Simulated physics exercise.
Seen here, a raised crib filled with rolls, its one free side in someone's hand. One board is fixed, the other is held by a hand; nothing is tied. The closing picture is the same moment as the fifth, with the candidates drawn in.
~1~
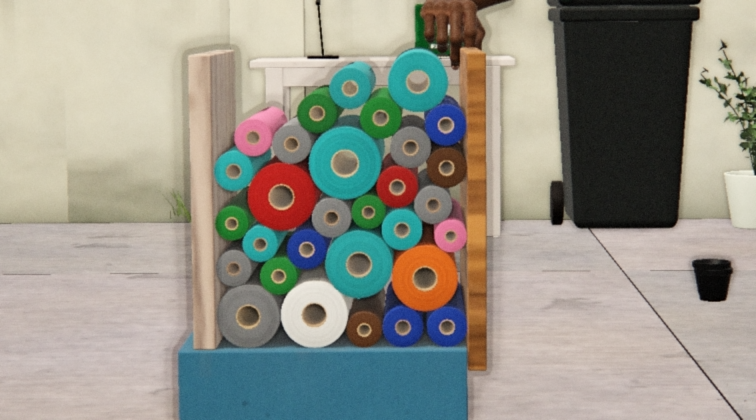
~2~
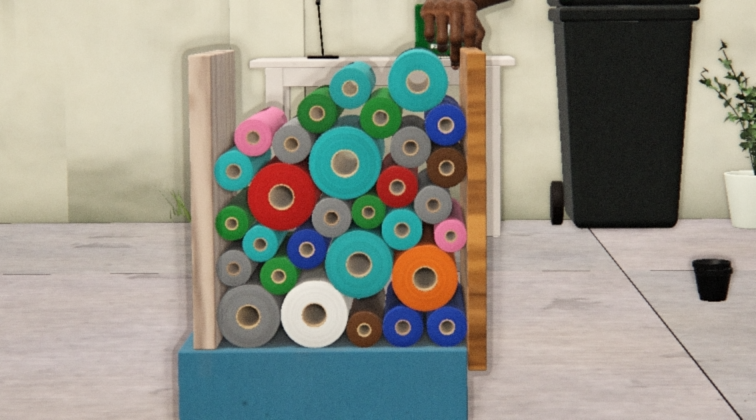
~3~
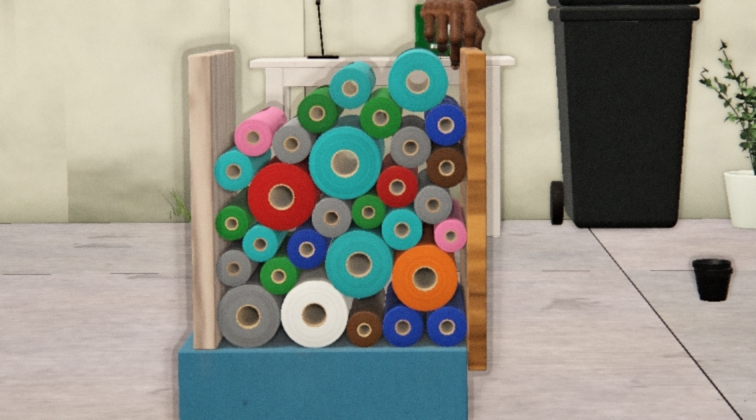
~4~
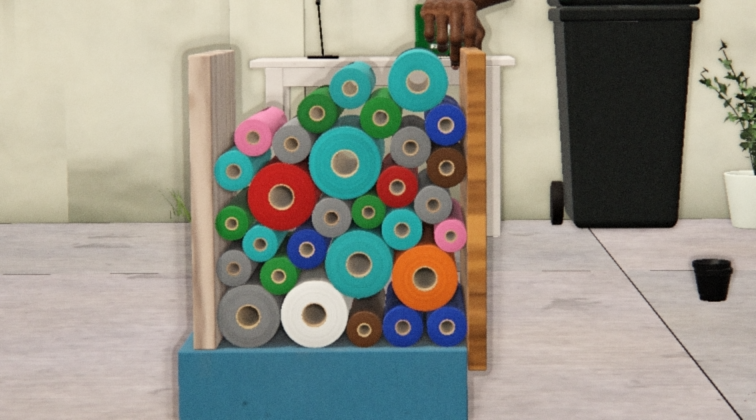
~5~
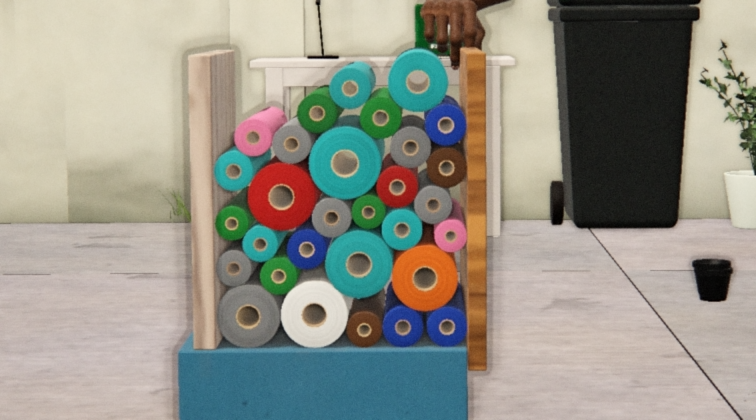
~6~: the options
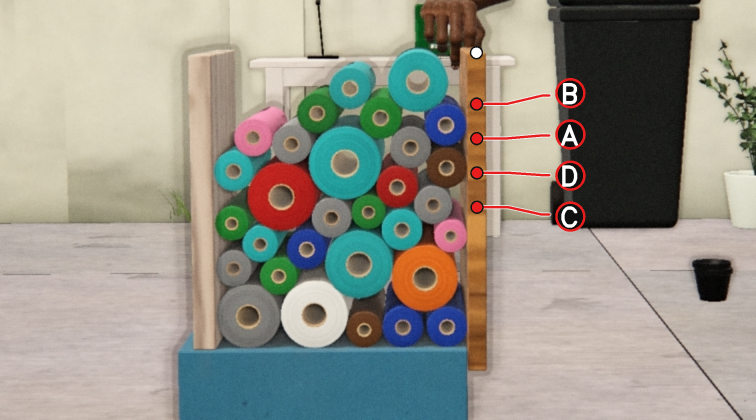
A dark-skinned hand grips the top of the wooden board on the right of a raised crib, seen level from the front in a pale room with a black bin behind. Rolls fill the crib above a blue base, with red at left, large turquoise ones centrally, orange at lower right, and grey and white at bottom left. Nothing visibly moves, and the camera stays still.
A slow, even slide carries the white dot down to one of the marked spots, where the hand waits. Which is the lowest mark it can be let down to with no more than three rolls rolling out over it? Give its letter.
Slide it to D.
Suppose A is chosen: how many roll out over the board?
It comes to none.
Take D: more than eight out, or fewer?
At D, fewer than eight.
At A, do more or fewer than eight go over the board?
Fewer than eight.
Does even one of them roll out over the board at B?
No.
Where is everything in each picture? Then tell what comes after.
An orange roll (425, 278); a pink roll (450, 236); a green roll (369, 212), in the first picture.
A green roll (369, 212); a grey roll (411, 147), in the second picture.
A pink roll (253, 138); side board (472, 197), in the third picture.
A grey roll (249, 316); an orange roll (425, 278), in the fourth picture.
A pink roll (450, 236); a green roll (369, 212); a grey roll (411, 147), in the fifth picture.
On the marked copy, A at (477, 138); B at (477, 104); C at (477, 208); D at (477, 173); the white dot at (477, 53).
With D. Early on, top of the board (467, 110).
Further on, top of the board (467, 172).
At the end, top of the board (467, 172), two out over the board.
As for the rest, A none out over the board; B none out over the board; C more than three out over the board.
